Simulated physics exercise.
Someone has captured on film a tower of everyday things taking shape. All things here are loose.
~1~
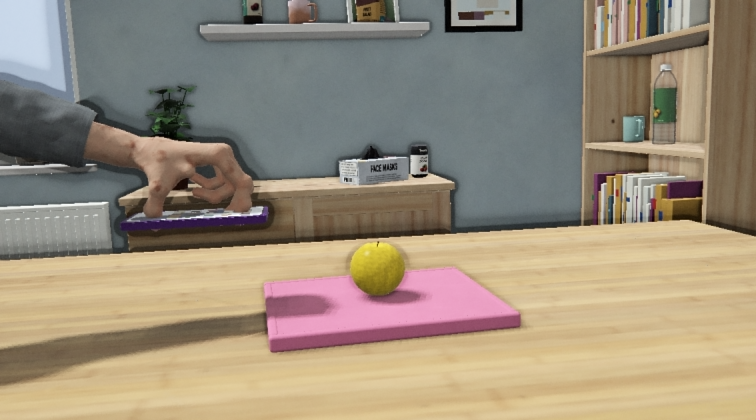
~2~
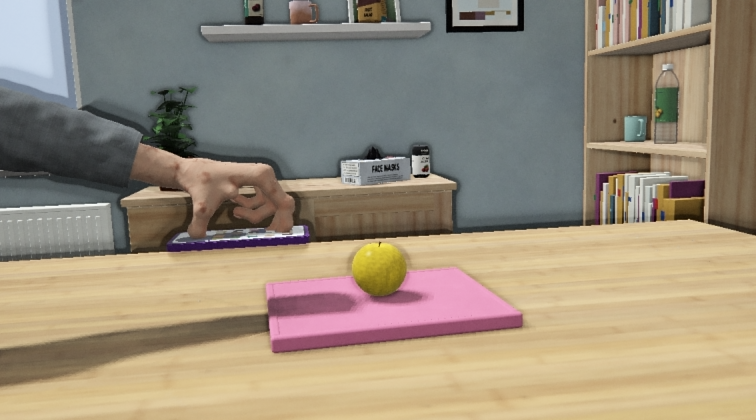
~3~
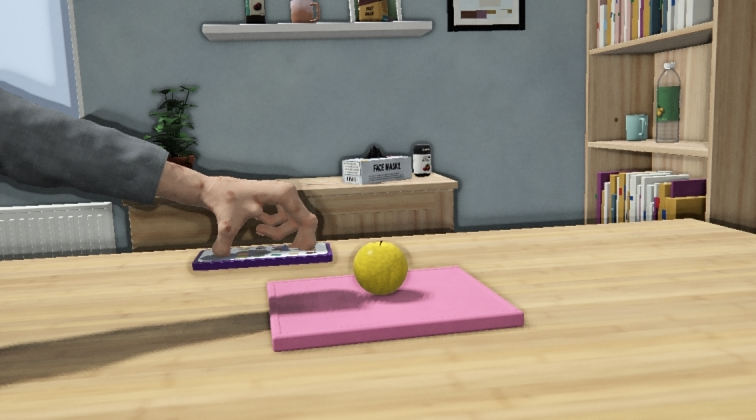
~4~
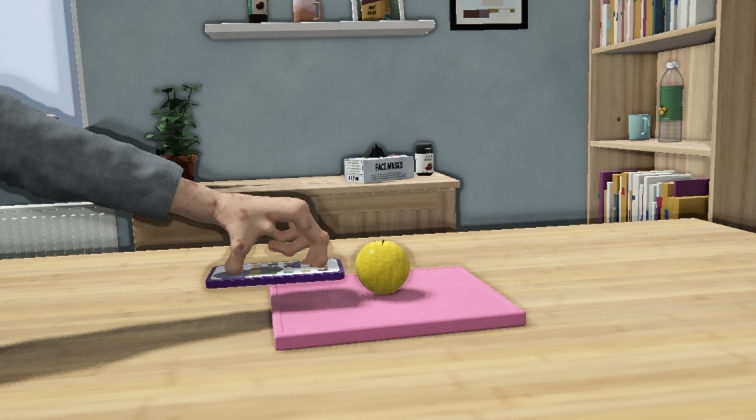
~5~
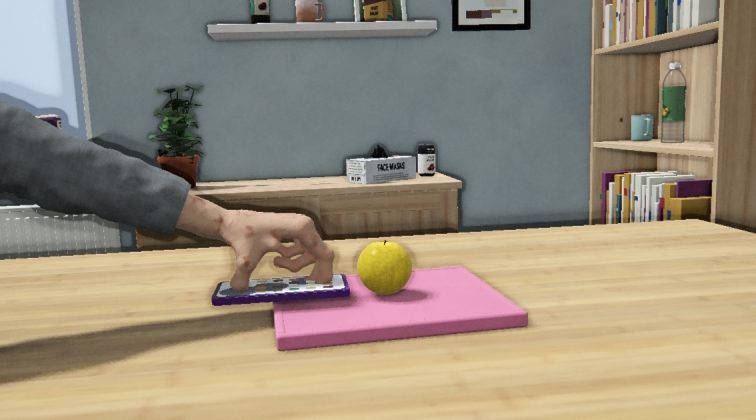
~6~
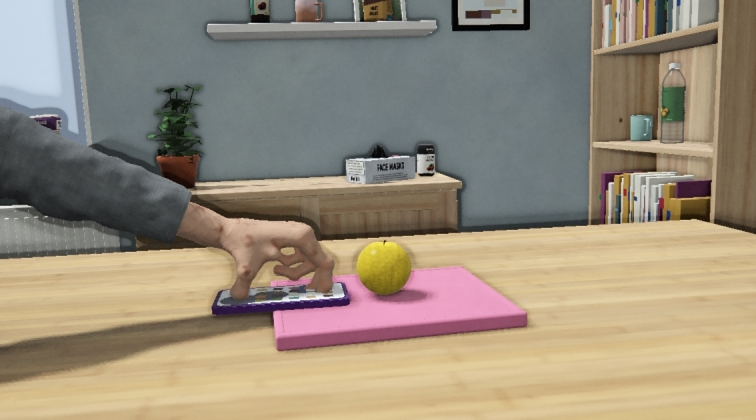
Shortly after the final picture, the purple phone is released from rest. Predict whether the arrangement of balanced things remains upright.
Nothing falls.
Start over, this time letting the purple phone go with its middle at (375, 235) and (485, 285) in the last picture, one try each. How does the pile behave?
In the first case the pile collapses, while in the second it remains standing.
Then, 0.60 s later than the last frame, all is still.
Then, 1.40 s later than the last frame, purple phone resting near (282, 299).
When it is over, all 3 as before. End places, in pixels of the last picture, purple phone near (282, 298). The pile stays up.
